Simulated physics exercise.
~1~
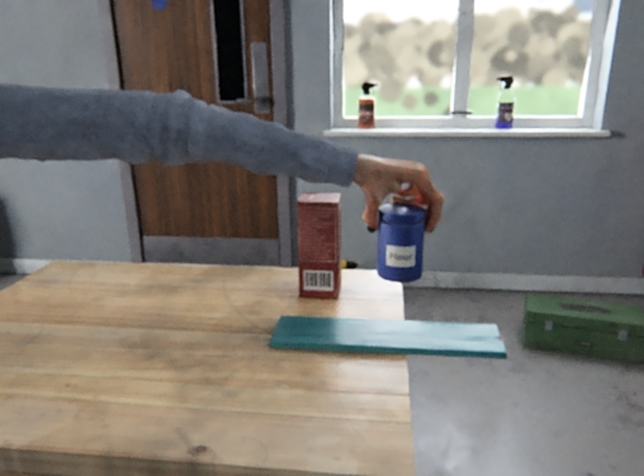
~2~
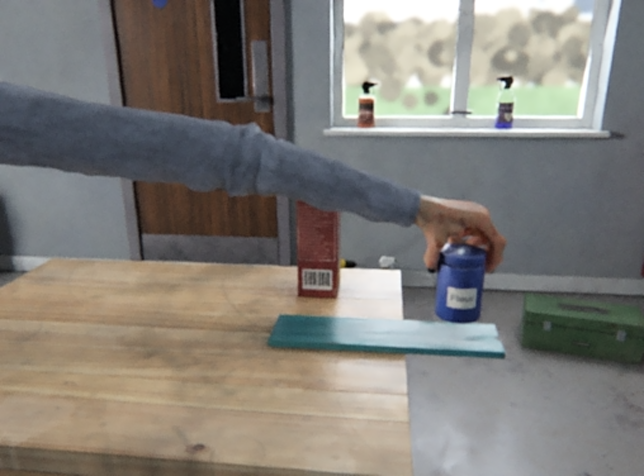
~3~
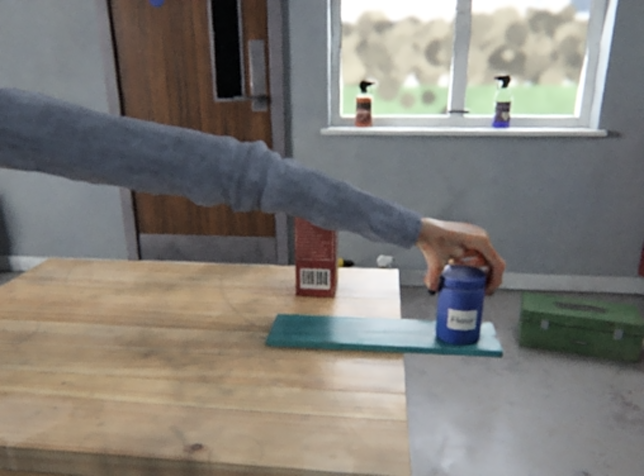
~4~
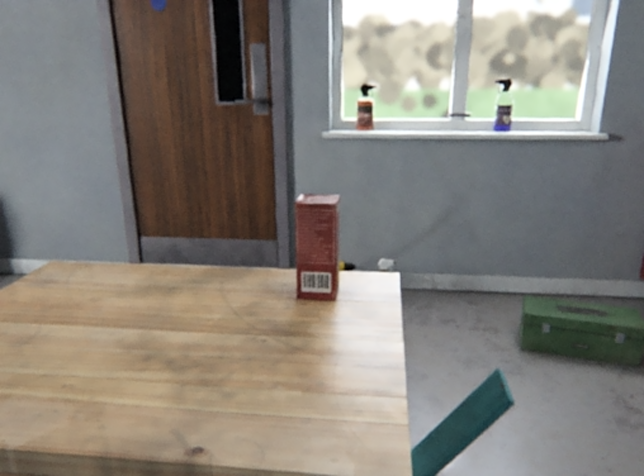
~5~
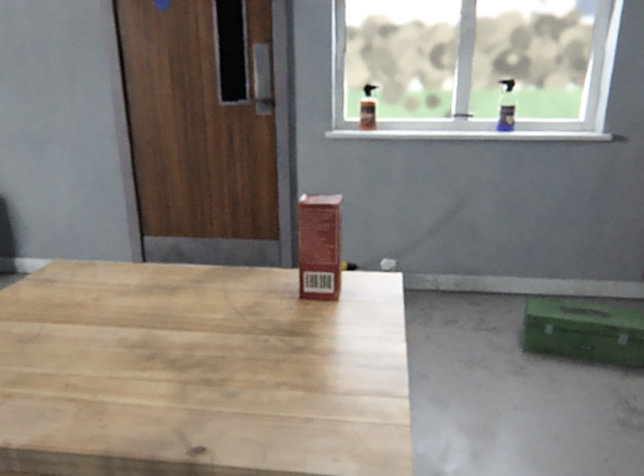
In a grey-walled room with a wooden door and a bright window, a turquoise plank lies on a wooden table, its right end sticking out past the edge. A sleeved arm reaches in from the left, carrying a blue jar past a red carton. The hand moves the jar right and down, then lowers it onto the overhanging end. Once the hand is gone, the plank tips over the edge and drops, steeply tilted, with the jar already out of sight. Finally the plank is gone from view too, and the red carton still stands on the table.
